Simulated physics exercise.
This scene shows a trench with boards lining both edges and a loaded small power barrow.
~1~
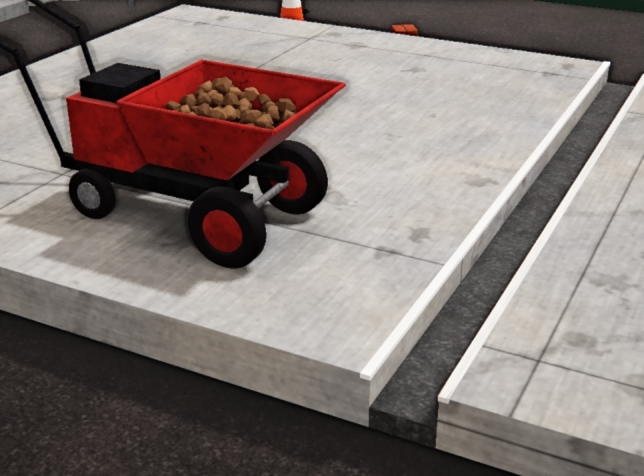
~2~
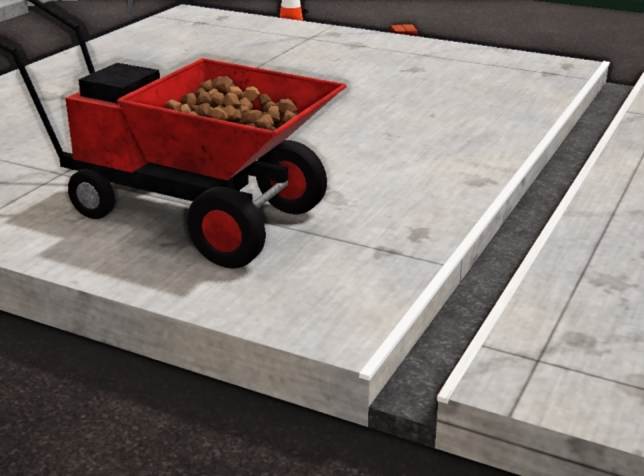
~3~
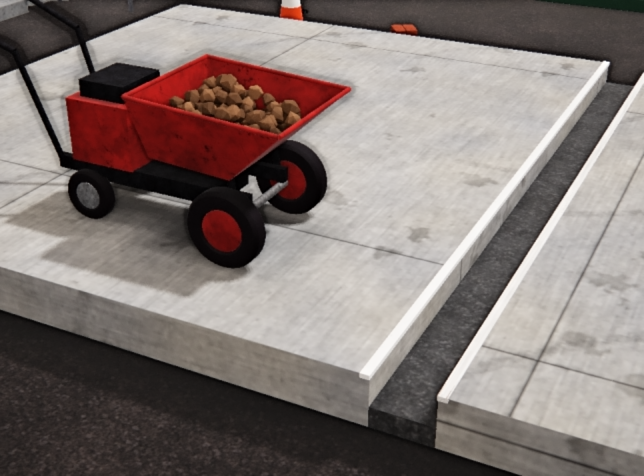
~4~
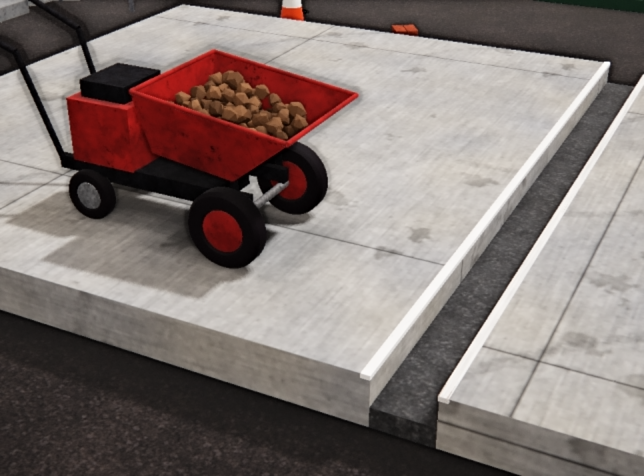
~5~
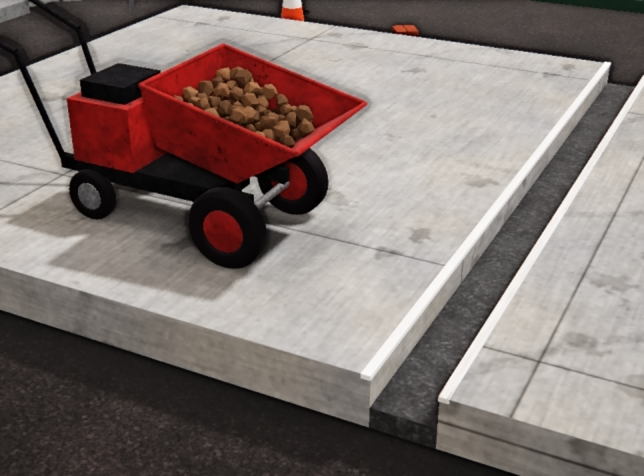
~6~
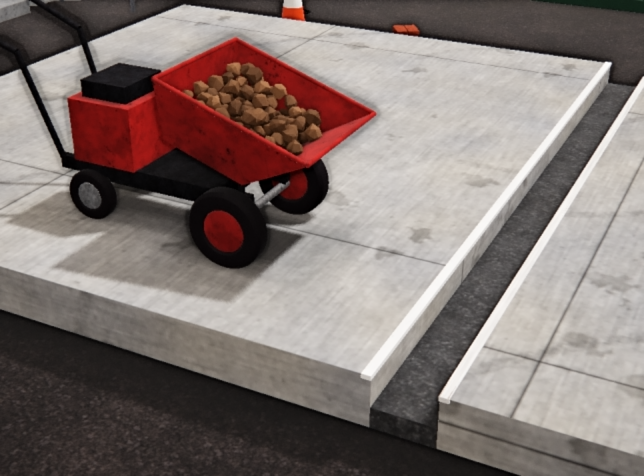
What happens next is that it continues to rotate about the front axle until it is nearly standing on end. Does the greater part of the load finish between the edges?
No.
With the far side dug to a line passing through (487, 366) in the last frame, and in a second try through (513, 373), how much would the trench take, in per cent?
Lab note: Case 1 near 30 percent, case 2 near 30 percent.
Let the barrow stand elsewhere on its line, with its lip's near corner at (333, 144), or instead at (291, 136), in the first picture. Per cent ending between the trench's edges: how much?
Result: 70 in a hundred, then 50 in a hundred.
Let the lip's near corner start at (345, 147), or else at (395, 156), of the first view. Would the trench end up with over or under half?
The first try ends with the greater portion between the edges, the second with the lesser portion.
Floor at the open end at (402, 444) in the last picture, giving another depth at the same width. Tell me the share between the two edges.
I'd put it at some 30 in a hundred.
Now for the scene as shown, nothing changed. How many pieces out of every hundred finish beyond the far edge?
About 0 per cent.
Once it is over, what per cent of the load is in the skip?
All told, it is near 20 percent.
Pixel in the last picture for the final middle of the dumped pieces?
Near (435, 274).
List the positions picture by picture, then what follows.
In the first picture, lip of the skip at (273, 133), level; top of the load at (219, 115), clay clods; first edge of the trench at (392, 339); far edge at (467, 360), the trench under half as wide as the skip, and about half as deep as wide.
In the second picture, lip of the skip at (274, 134), level; top of the load at (208, 112).
In the third picture, lip of the skip at (279, 138), tipped barely; top of the load at (212, 111).
In the fourth picture, lip of the skip at (287, 145), tipped a little; top of the load at (218, 109).
In the fifth picture, lip of the skip at (297, 154), tipped a little; top of the load at (215, 102).
In the sixth picture, lip of the skip at (307, 165), tipped clearly; top of the load at (224, 99); first edge of the trench at (393, 340); far edge at (468, 360).
Soon after the last picture, skip tipped steeply; all in the skip.
A little later, skip tipped right over; most in the skip; about a quarter short of the trench; a stray few falling.
Later still, skip tipped right over; about a quarter in the skip; about half short of the trench; about a quarter in or heaped over the trench; a stray few beyond it.
By the end, skip tipped right over; about a quarter in the skip; about half short of the trench; about a third in or heaped over the trench; a stray few beyond it.
